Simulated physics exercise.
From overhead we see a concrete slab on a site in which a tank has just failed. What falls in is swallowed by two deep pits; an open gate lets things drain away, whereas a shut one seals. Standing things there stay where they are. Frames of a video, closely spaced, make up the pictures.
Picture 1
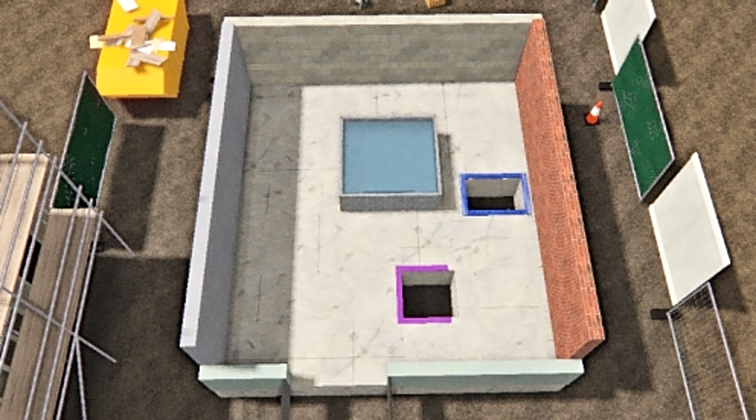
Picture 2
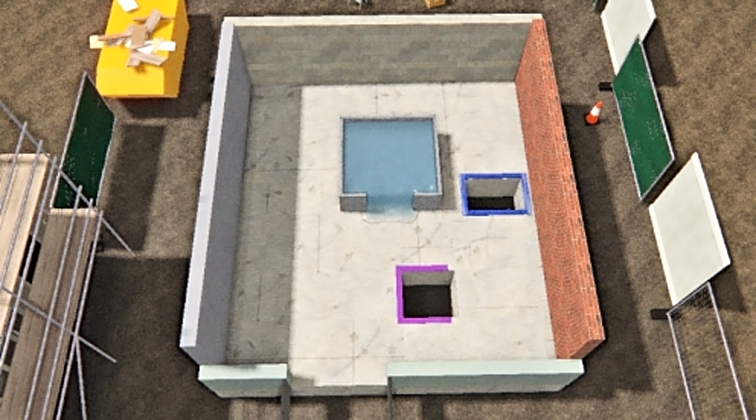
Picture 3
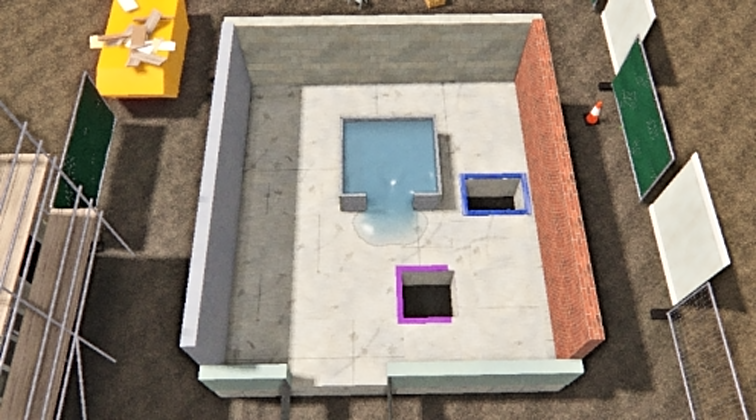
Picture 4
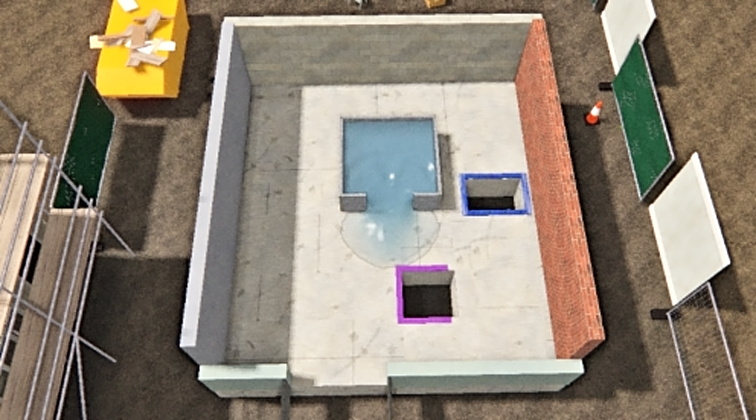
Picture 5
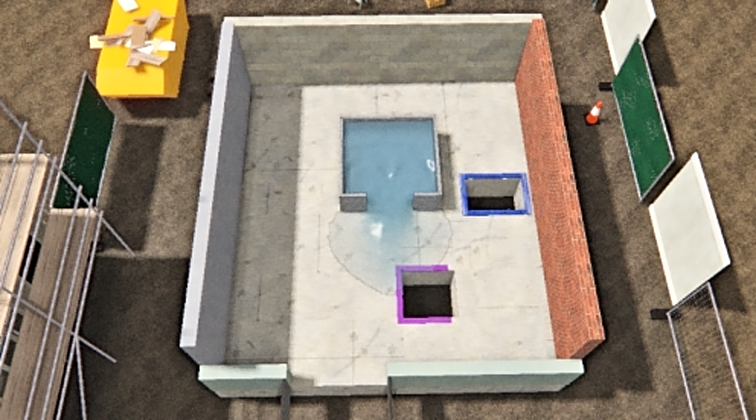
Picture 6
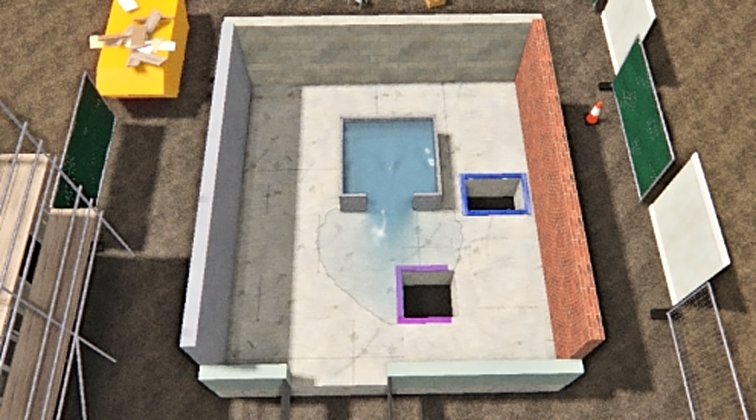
At first, a square tank of still blue water sits on a walled concrete slab near two square pits, one edged in blue, one in purple. Then a gap opens in its near side and water pours out, fanning across the slab in a widening sheet that reaches the purple-edged pit.
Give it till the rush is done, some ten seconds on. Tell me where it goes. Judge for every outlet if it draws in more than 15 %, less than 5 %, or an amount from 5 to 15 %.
My call: The gate draws in more than 15 %; the purple pit draws in more than 15 %; the blue pit draws in less than 5 %.
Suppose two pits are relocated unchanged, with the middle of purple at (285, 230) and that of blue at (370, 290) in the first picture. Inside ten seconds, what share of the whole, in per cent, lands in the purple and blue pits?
Per cent: Purple 4, blue 35.
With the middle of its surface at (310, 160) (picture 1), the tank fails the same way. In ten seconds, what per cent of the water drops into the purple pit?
Within ten seconds the purple pit takes 10 percent of the total.
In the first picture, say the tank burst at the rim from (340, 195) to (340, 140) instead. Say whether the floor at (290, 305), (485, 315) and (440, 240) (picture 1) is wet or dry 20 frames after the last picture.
As listed: Wet, not flooded, no water.
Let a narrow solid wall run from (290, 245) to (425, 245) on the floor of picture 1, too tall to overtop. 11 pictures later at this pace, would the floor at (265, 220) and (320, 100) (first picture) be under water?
Swamped, then spared.
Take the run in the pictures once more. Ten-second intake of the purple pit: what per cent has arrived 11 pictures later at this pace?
About 35 per cent.
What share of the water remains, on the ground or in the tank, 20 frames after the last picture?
I make it around 68 per cent.
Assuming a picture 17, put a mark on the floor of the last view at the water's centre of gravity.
Centre of the water: Near (383, 208).
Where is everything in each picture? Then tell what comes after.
The first frame shows still water in the tank at (389, 156).
In the second frame, water pours out at (390, 205) and has run to (365, 217).
In the third frame, water pours out at (390, 205) and has run to (416, 236).
In the fourth frame, the front is at (403, 263), out from the gap at (390, 205).
In the fifth frame, water pours out at (390, 205) and has run to (398, 290).
In the sixth frame, water pours out at (390, 204) and has run to (396, 319).
A moment on, water covers 20 % of the floor; the gate 1 %, the purple pit 6 %, the blue pit 0 %.
Next, water covers 35 % of the floor; the gate 5 %, the purple pit 12 %, the blue pit 0 %.
Then, water covers 35 % of the floor; the gate 12 %, the purple pit 19 %, the blue pit 0 %.
Later, water covers 45 % of the floor; the gate 20 %, the purple pit 26 %, the blue pit 0 %.
In the end, water covers 60 % of the floor; the gate 26 %, the purple pit 34 %, the blue pit 0 %.
